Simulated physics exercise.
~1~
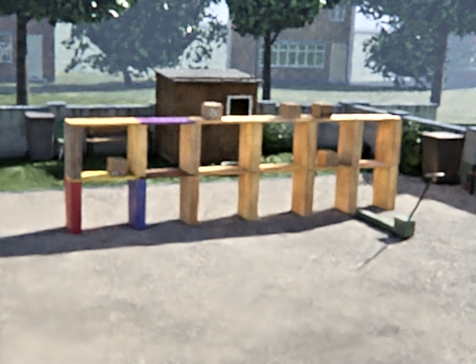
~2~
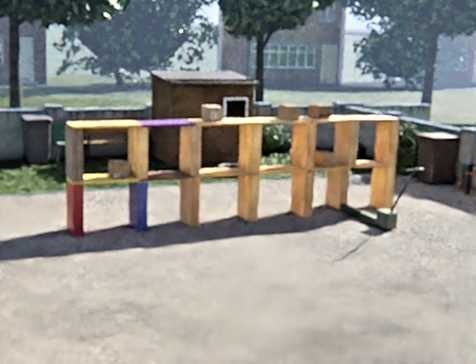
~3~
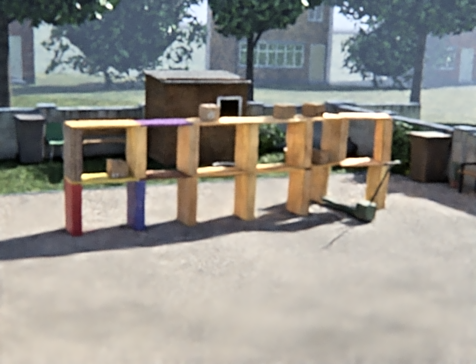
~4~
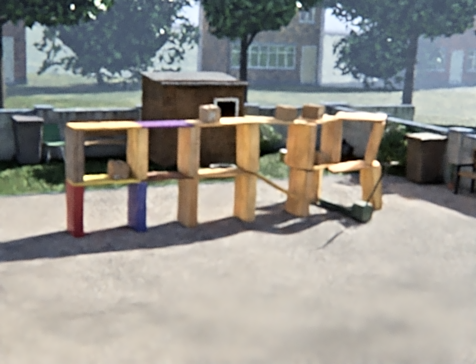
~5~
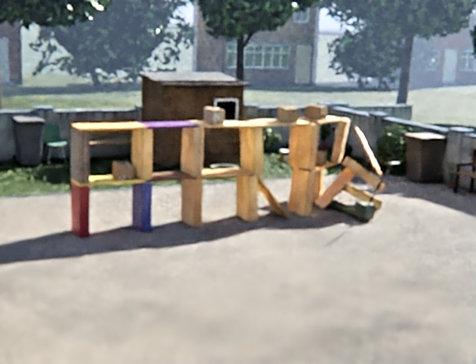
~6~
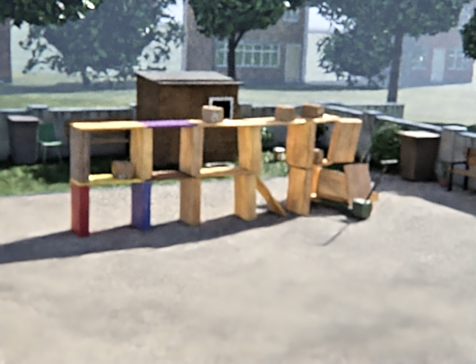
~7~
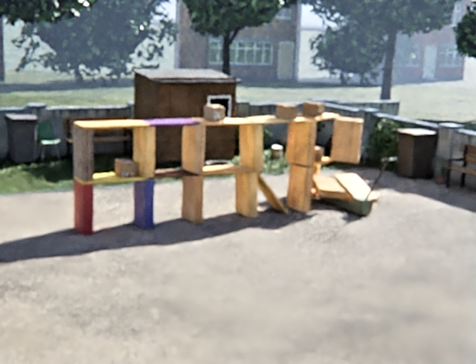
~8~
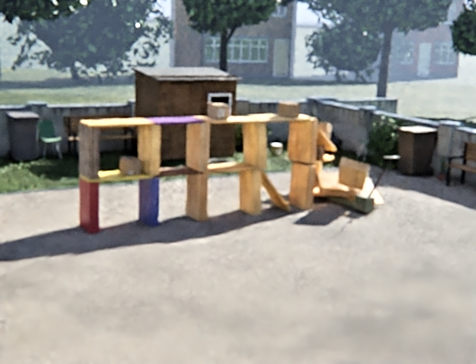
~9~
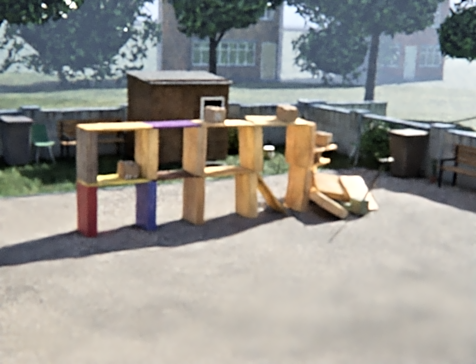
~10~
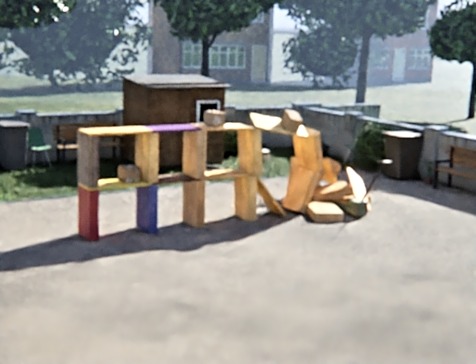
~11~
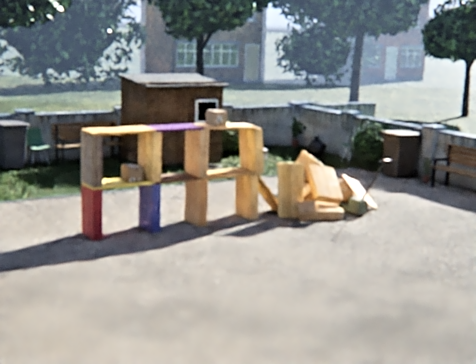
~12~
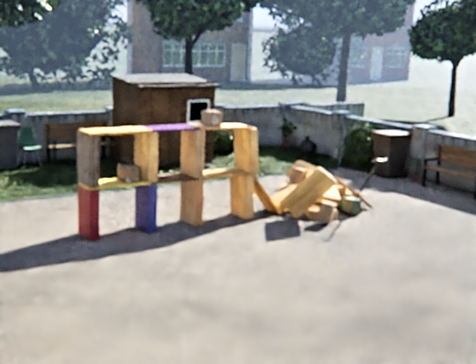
Two-tier wooden board shelving in a yard collapsing at its right end as a low jack pushes in, the left spans staying upright.
